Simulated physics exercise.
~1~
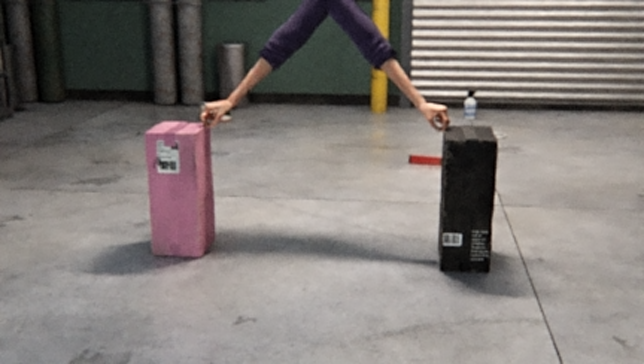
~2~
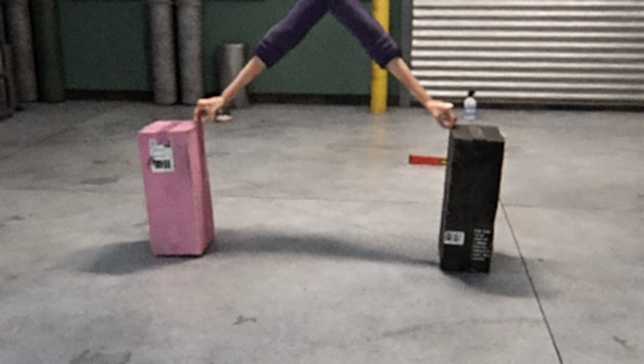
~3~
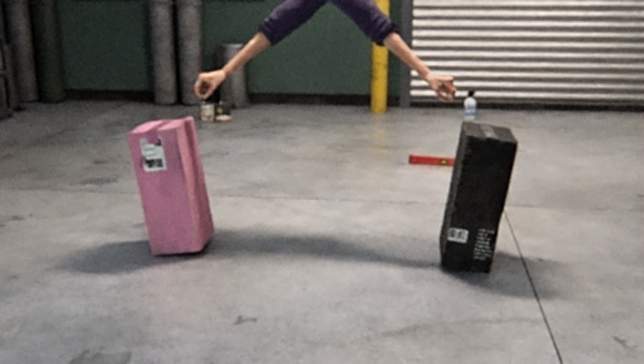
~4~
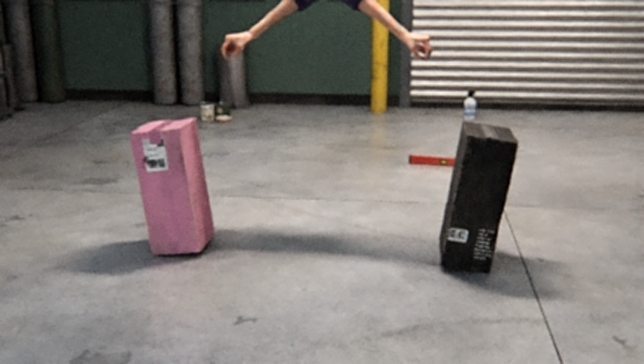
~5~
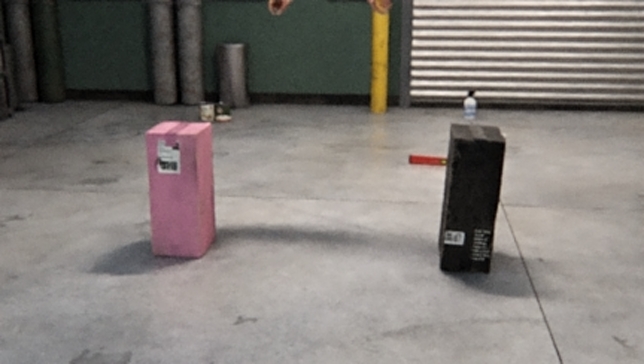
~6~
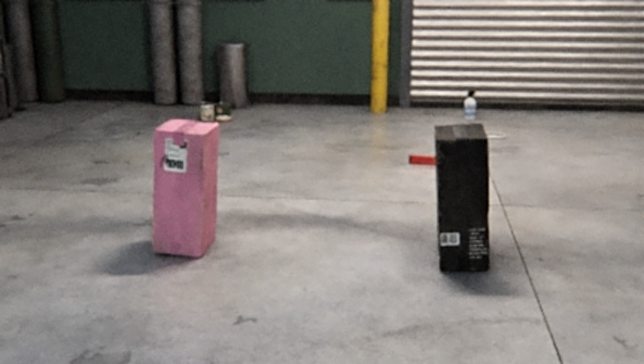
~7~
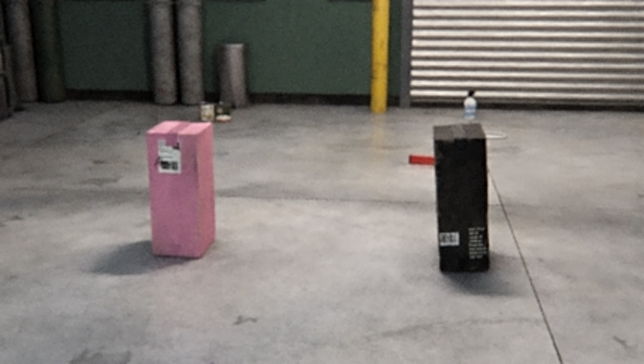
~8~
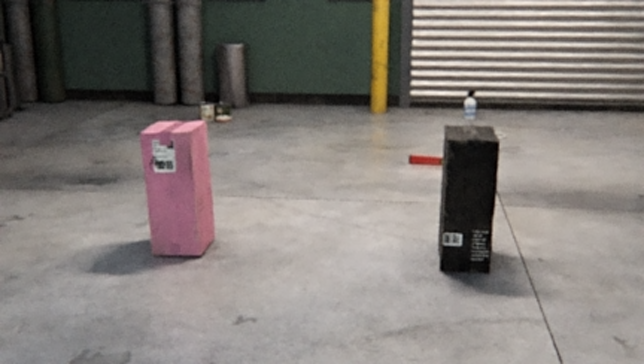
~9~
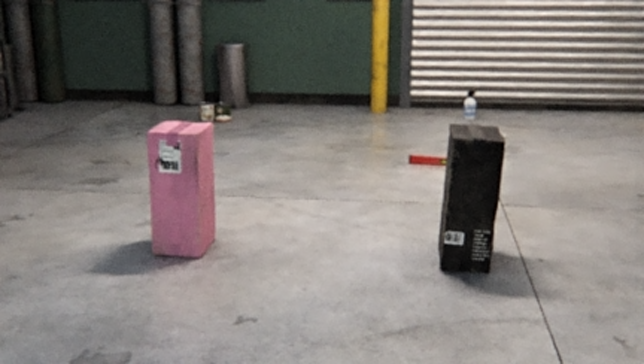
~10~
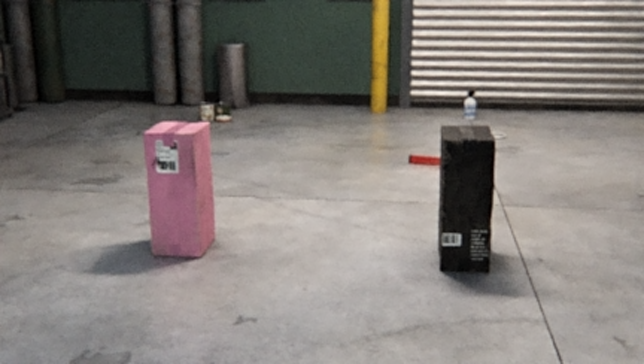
Black box and pink parcel tipping outward as two hands let go, then rocking back and settling upright on a concrete floor.
